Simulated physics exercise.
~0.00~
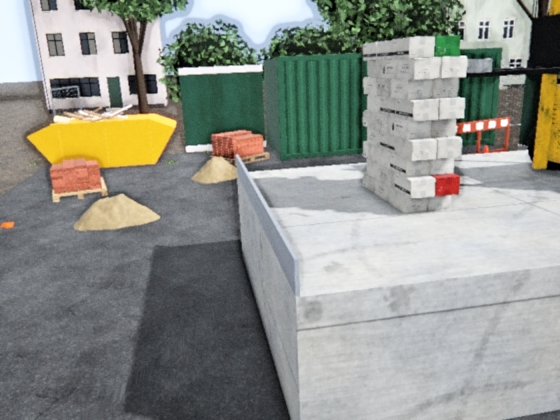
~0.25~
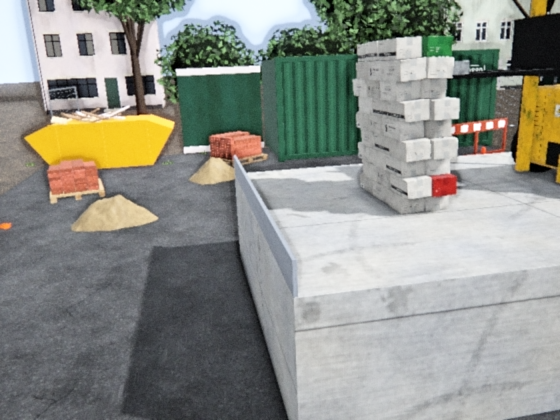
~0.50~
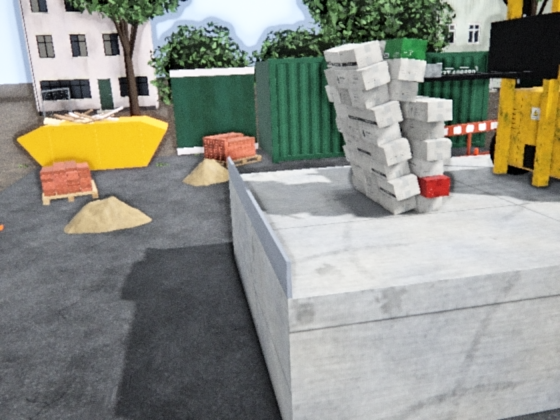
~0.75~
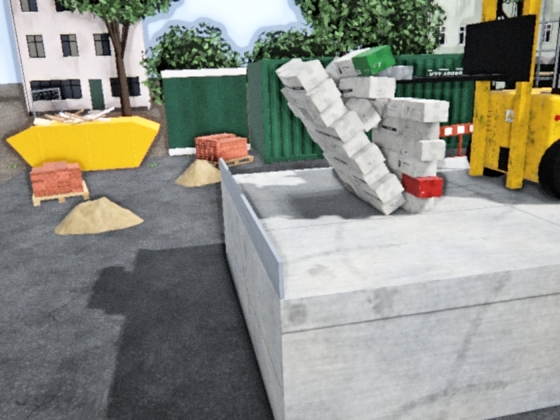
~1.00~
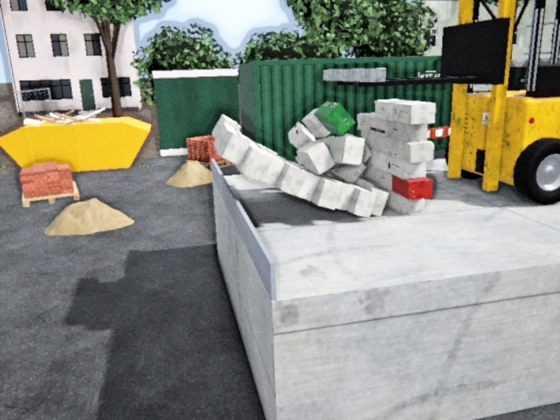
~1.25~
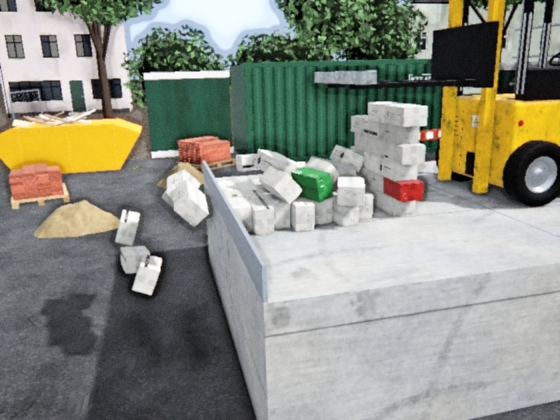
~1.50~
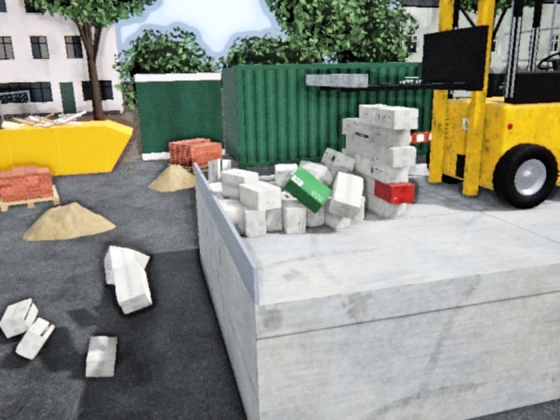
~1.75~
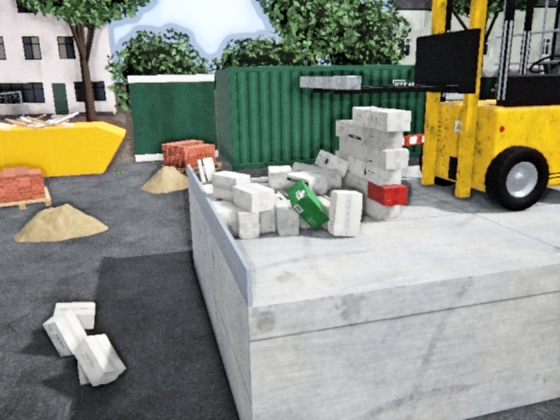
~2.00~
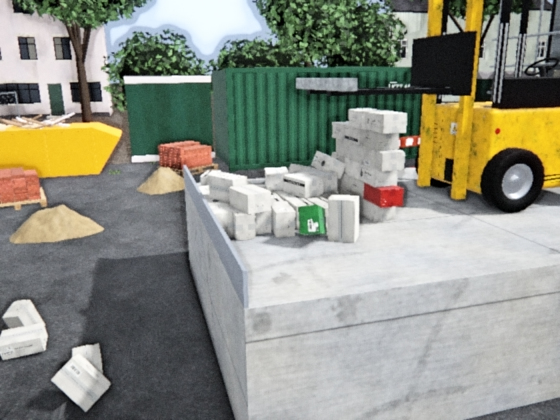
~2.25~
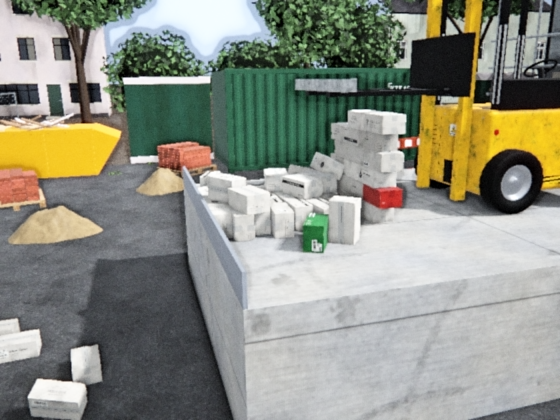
A yellow forklift's beam topples stacked pale blocks leftward, and a few drop off the ledge.
